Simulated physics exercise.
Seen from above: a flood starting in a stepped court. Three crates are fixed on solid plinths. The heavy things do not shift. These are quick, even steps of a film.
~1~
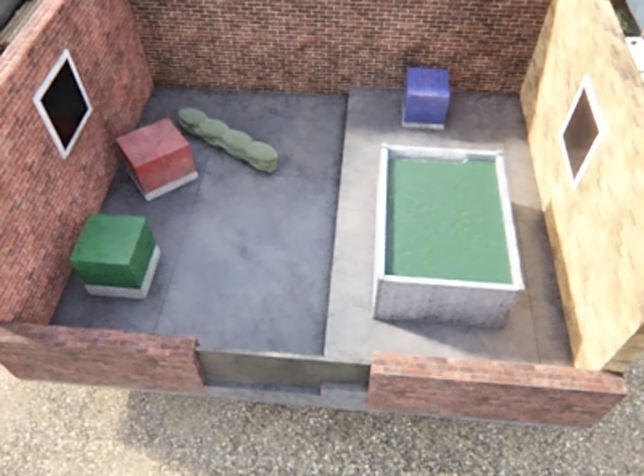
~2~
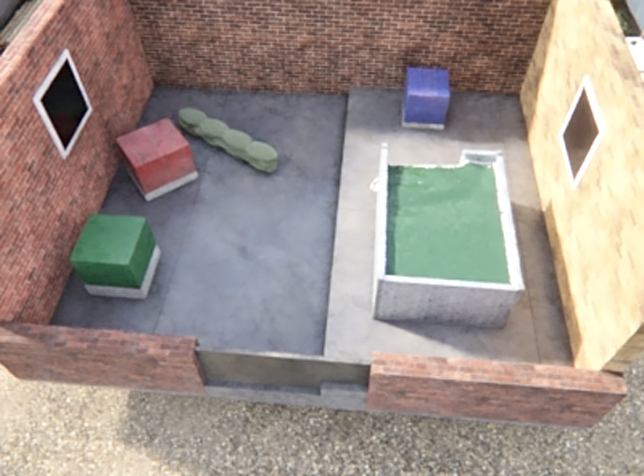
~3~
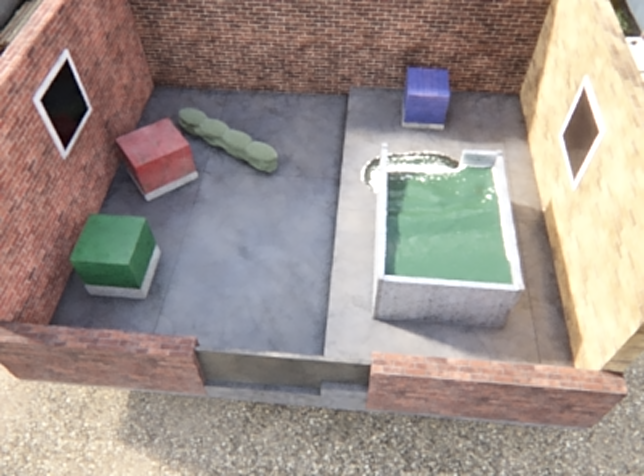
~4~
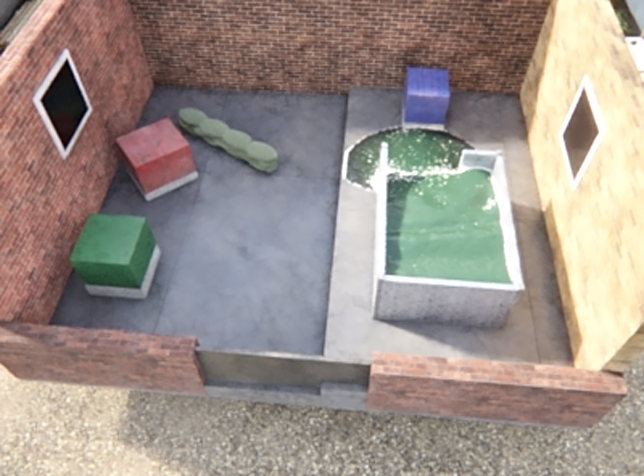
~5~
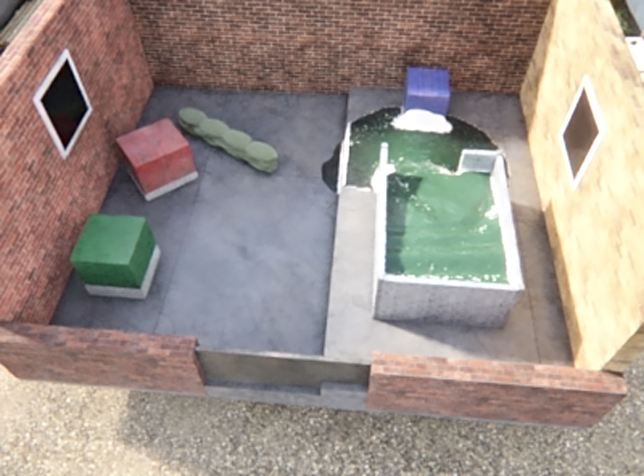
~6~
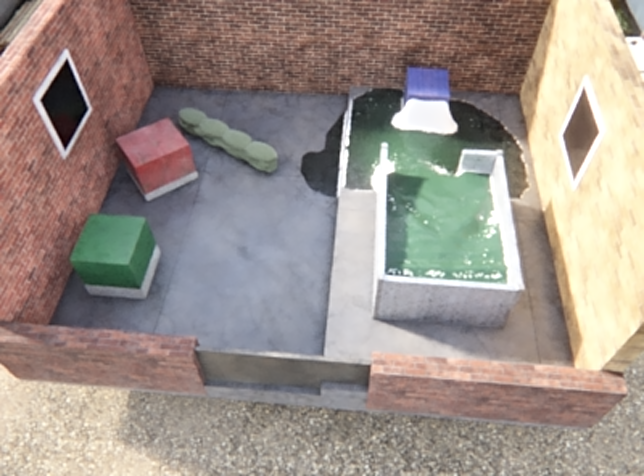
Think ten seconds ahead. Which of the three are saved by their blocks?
One by one: The red crate gets wet; the green crate stays dry; the blue crate gets wet.
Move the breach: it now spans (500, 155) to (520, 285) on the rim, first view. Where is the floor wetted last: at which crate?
I say the red one.
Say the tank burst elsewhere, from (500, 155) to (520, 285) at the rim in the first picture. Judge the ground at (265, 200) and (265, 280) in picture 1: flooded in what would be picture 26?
One after the other: Dry, wet.
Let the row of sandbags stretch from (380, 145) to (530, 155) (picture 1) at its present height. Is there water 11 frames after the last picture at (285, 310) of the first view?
Answer: Clear.
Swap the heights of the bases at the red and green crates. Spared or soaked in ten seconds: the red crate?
My reading: The red crate takes water.
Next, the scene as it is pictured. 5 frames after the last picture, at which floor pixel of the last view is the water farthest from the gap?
Roughly at (264, 92).
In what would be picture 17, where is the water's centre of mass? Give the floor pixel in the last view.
Roughly at (392, 165).
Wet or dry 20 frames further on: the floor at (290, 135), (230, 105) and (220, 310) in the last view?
In turn: Covered, wet, no water.
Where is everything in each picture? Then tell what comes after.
The first picture shows the open tank at (444, 214) is whole and still.
In the second picture, water pours out on the open tank's far side and has run to (376, 187).
In the third picture, water pours out on the open tank's far side and has run to a hidden place.
In the fourth picture, water pours out on the open tank's far side and has run to (435, 130).
In the fifth picture, the front is at (386, 111), out from the gap on the open tank's far side.
In the sixth picture, water pours out on the open tank's far side and has run to (387, 88).
A moment on, water covers 30 % of the floor; the red crate not reached, the green crate not reached, the blue crate water round its plinth.
Next, water covers 35 % of the floor; the red crate not reached, the green crate not reached, the blue crate water round its plinth.
Then, water covers 50 % of the floor; the red crate water round its plinth, the green crate water round its plinth, the blue crate water round its plinth.
Later, water covers 80 % of the floor; the red crate water round its plinth, the green crate water round its plinth, the blue crate water round its plinth.
In the end, water covers 95 % of the floor; the red crate was topped, the green crate stayed above the water, the blue crate was topped.
